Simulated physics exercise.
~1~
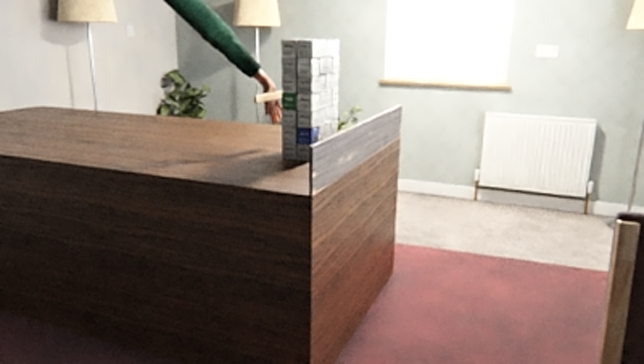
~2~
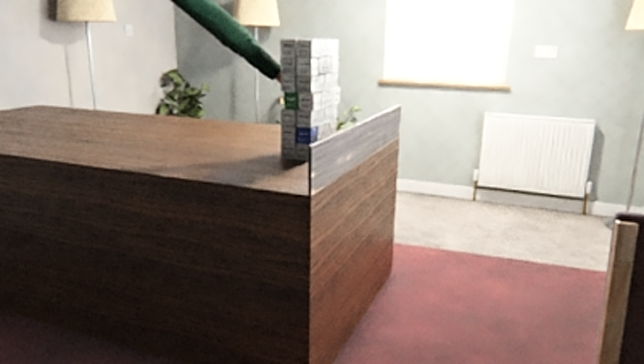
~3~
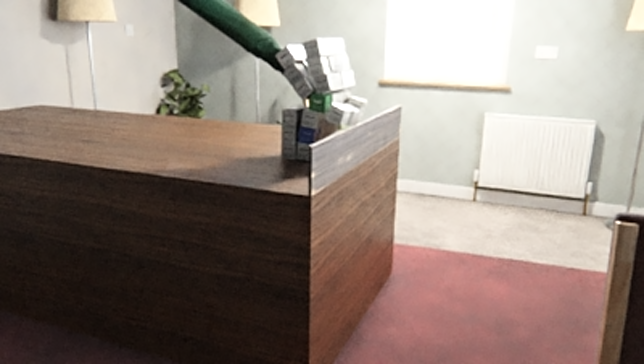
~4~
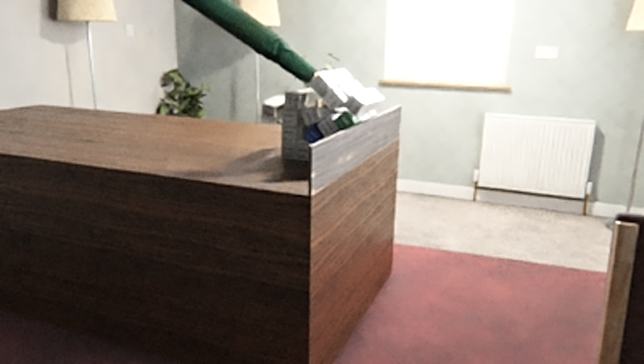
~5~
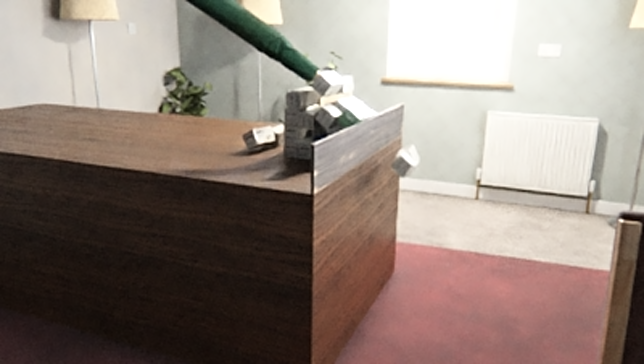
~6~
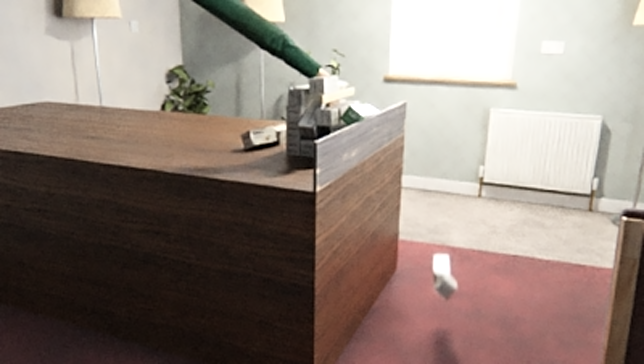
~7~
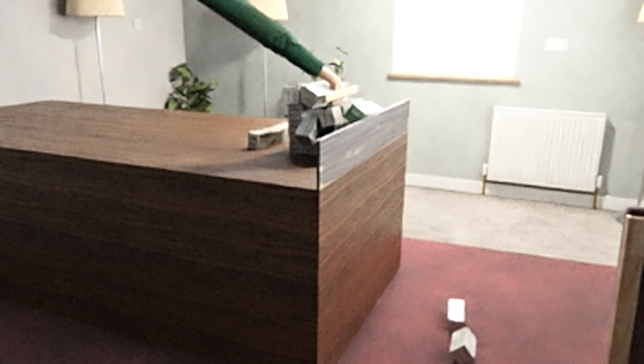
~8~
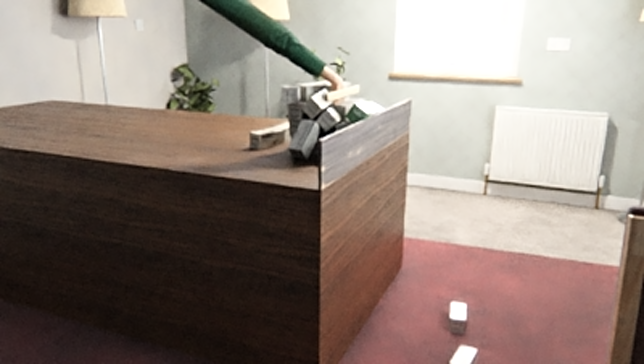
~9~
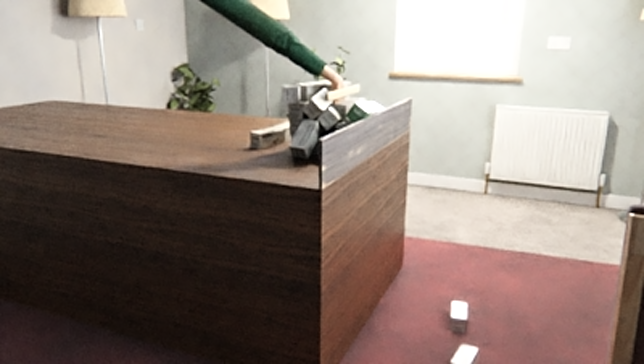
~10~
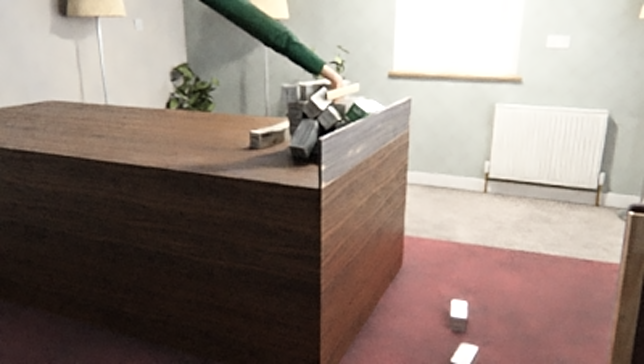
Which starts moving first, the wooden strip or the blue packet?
The wooden strip starts moving first, pushed rightward by the hand. The blue packet stays in its place low in the stack until the upper packets are already toppling.
